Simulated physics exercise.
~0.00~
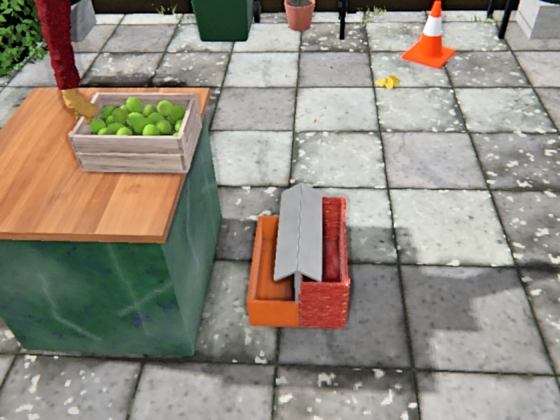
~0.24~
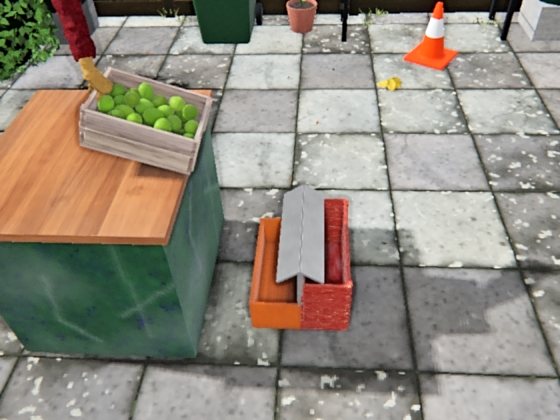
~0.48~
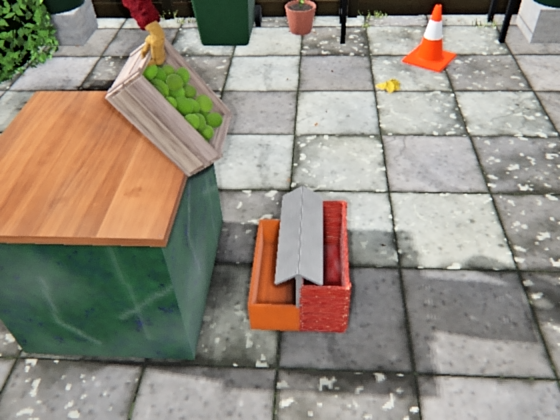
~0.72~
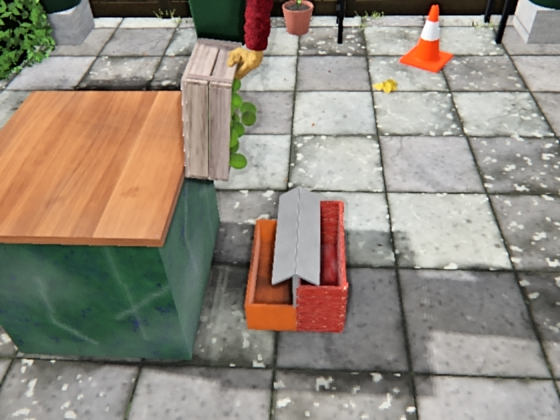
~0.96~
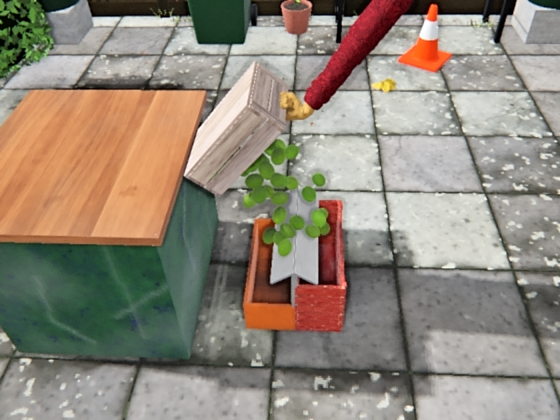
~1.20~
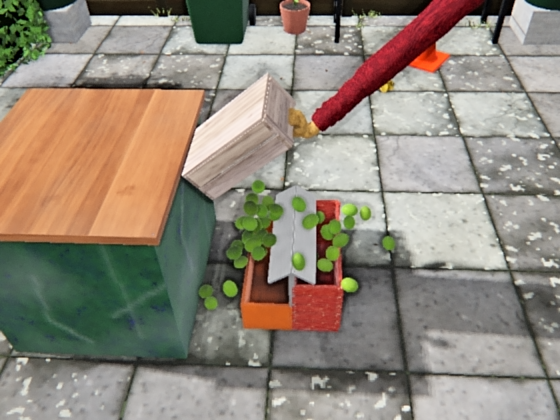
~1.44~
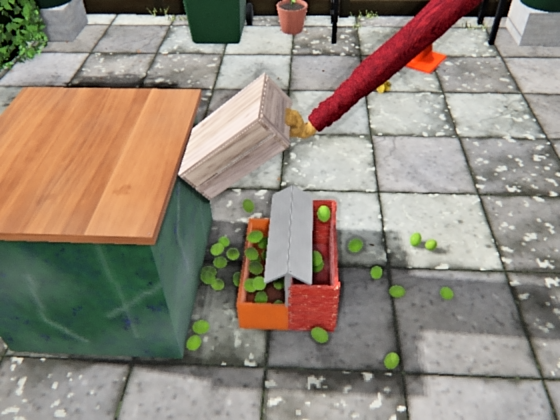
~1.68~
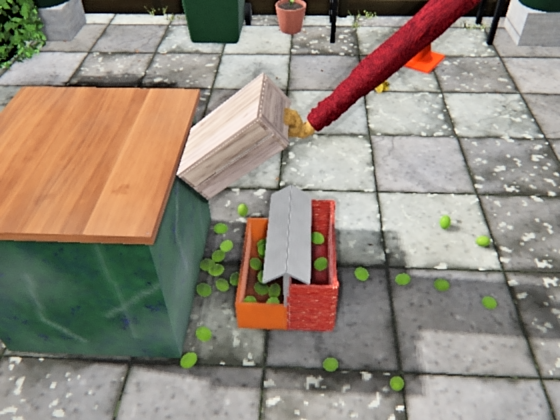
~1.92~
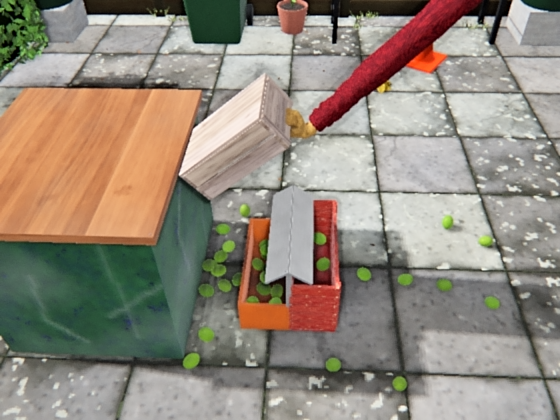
On a paved patio, a hand at the end of a red sleeve tips a wooden box of limes off a bench, spilling them over a grey roof-shaped splitter; some land in the orange and red boxes below, while others scatter and settle on the paving.
